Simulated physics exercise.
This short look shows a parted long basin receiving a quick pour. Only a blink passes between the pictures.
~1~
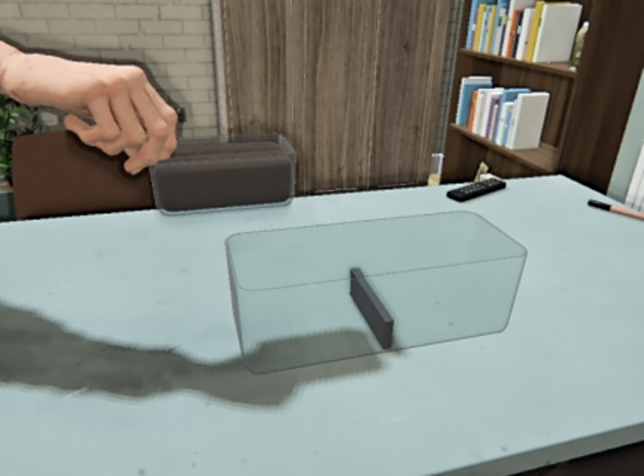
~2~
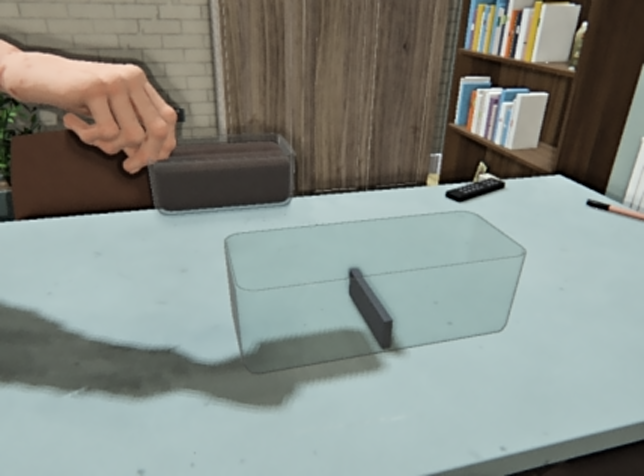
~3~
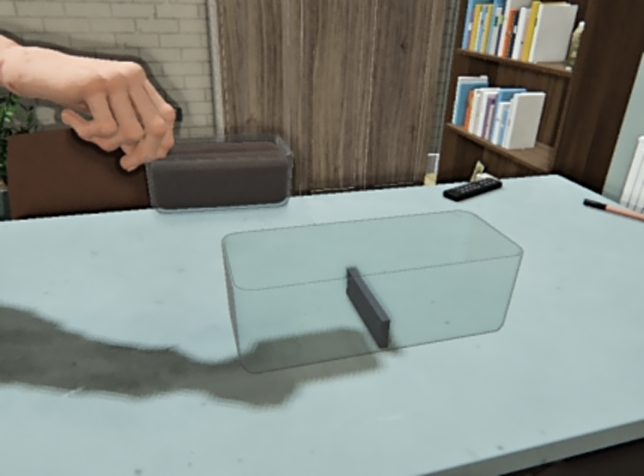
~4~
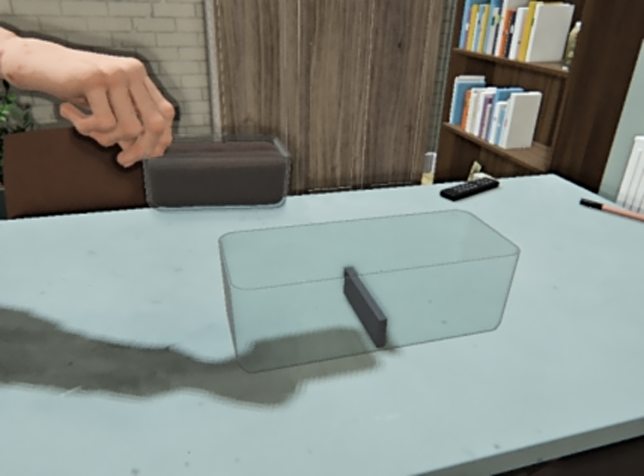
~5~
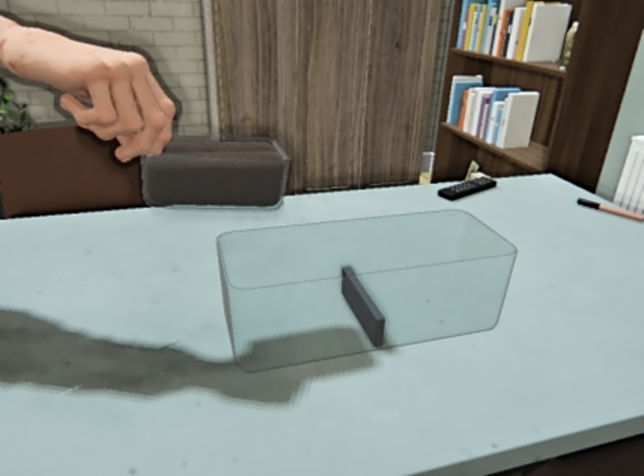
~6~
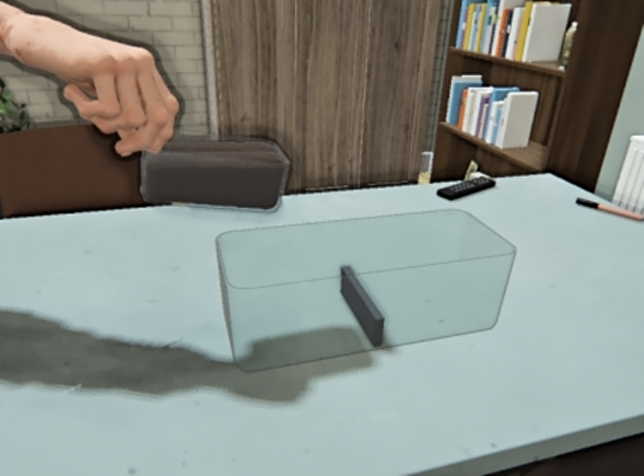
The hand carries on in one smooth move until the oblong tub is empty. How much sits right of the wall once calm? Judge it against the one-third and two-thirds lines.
It ends up below the one-third line.
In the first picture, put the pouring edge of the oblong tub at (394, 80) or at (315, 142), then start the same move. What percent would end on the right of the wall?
It comes to about 85 %, followed by about 30 %.
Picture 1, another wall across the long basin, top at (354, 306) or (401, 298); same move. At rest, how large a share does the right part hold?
30 per cent, then 15 per cent, roughly.
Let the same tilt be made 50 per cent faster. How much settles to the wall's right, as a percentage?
Close to 10 in a hundred.
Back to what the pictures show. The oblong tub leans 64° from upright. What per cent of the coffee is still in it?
About 35 % remains.
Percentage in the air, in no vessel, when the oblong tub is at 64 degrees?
About 35 per cent.
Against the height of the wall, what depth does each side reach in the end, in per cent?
Roughly 50 percent left, 0 percent right.
A moment on, the tilt is 64° and 35 per cent is still to pour, 29 is left of the wall and 0 right of it.
Next, the tilt is 97° and 6 per cent is still to pour, 87 is left of the wall and 3 right of it.
Then the tilt is 102° and 0 per cent is still to pour, 95 is left of the wall and 4 right of it.
Later the tilt is 102° and 0 per cent is still to pour, 96 is left of the wall and 4 right of it.
In the end 96 per cent lies left of the wall, 4 right of it and 0 outside.
